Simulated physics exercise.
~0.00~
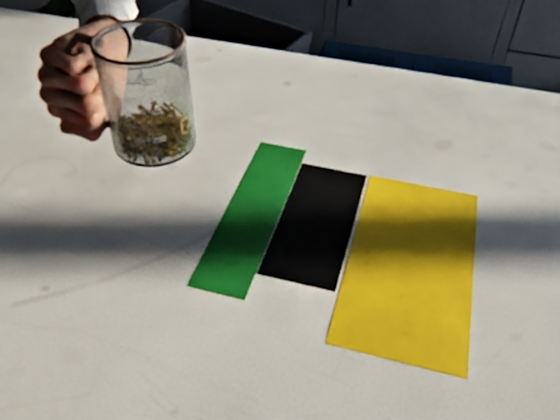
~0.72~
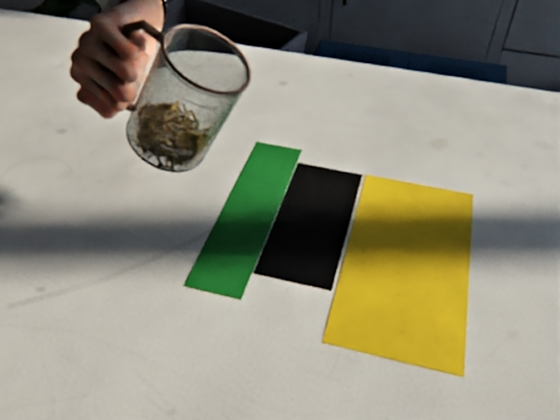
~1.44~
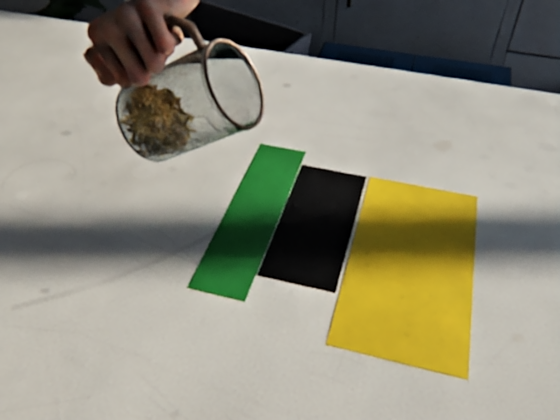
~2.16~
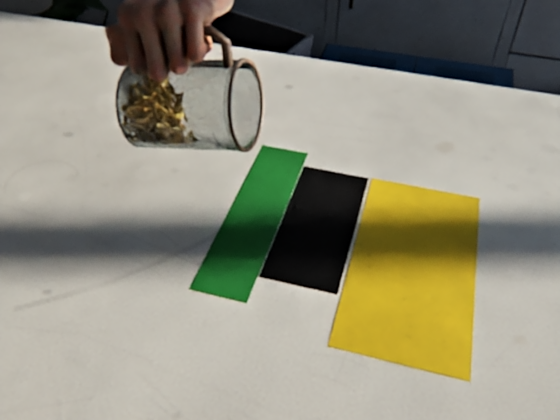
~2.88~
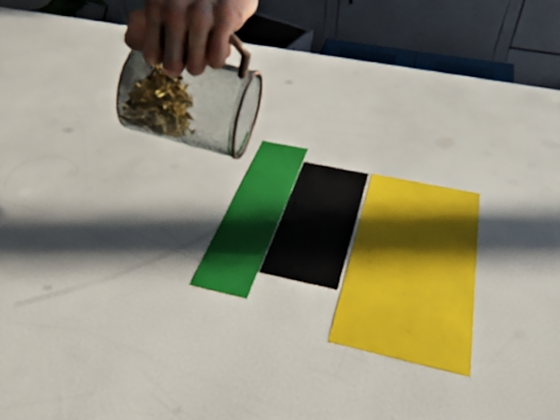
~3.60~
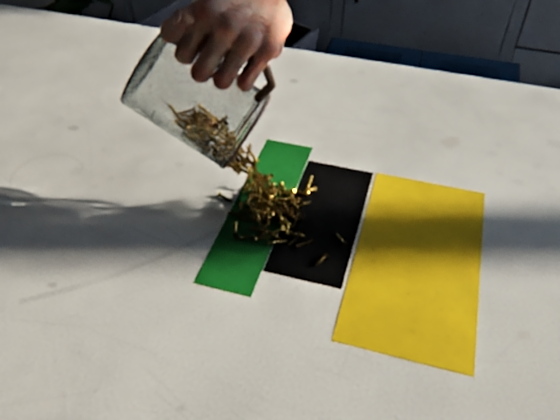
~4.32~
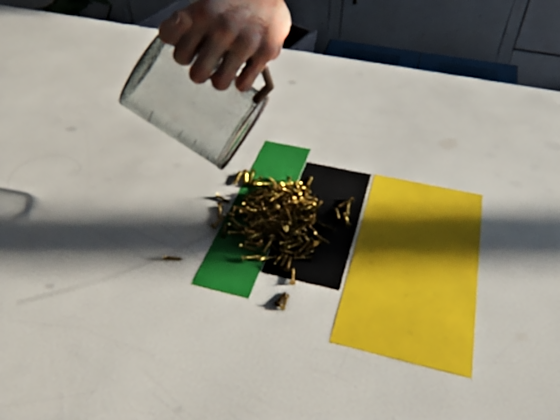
A hand tilted a glass jug of small brass-coloured screws onto its side, paused, then tipped it further until they all poured out, landing in a heap across the green and black mats, with a few on the bare table and none on the yellow.
